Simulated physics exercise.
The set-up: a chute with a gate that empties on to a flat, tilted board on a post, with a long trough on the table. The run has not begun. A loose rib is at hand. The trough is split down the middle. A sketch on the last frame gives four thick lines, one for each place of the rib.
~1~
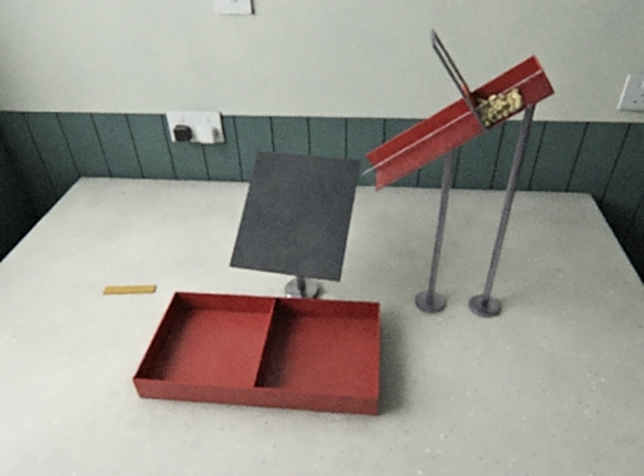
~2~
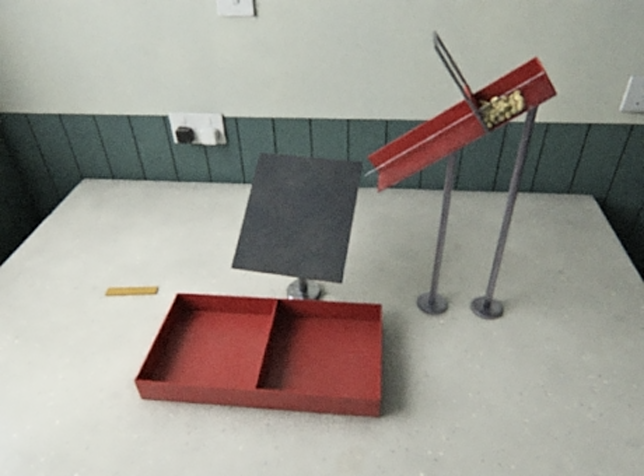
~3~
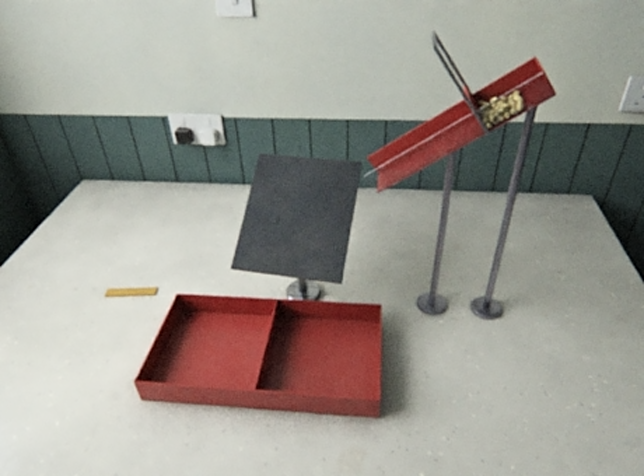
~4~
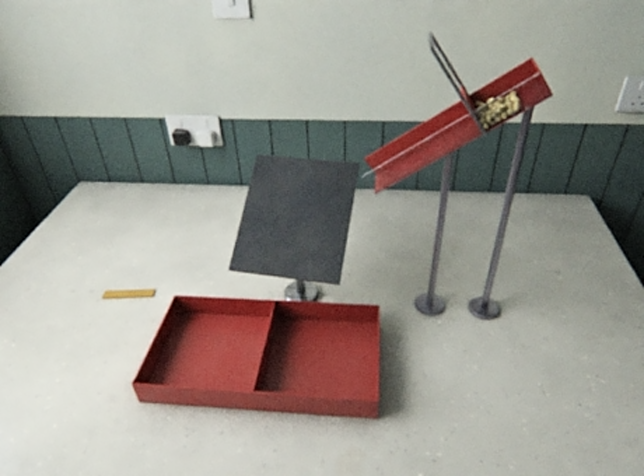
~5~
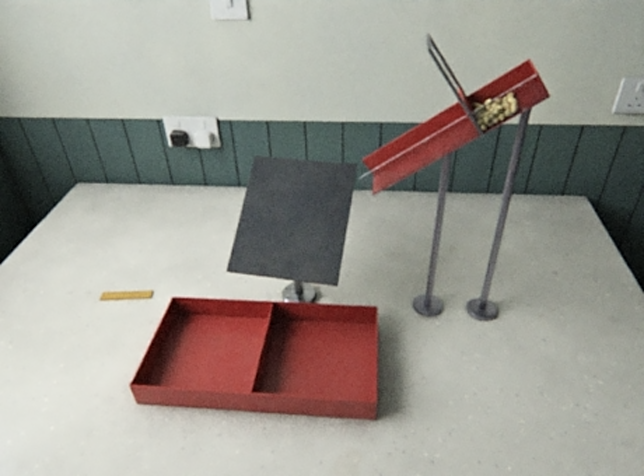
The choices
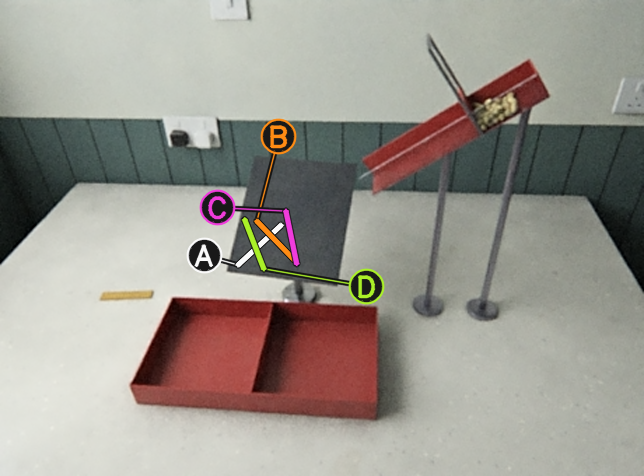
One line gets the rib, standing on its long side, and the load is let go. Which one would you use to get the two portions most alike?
Use line D.
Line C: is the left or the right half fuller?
Right.
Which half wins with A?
The left half.
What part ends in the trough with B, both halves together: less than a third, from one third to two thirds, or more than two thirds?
It is more than two thirds.
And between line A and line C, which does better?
Line A.
On the marked copy, line A from (281, 225) to (238, 264); line B from (256, 221) to (293, 259); line C from (285, 211) to (296, 263); line D from (244, 219) to (263, 268).
With A, of what is caught, most in the left half, about a quarter in the right.
With B, of what is caught, a small part in the left half, most in the right.
With C, of what is caught, a stray few in the left half, nearly all in the right.
With D, of what is caught, about half in the left half, about half in the right.
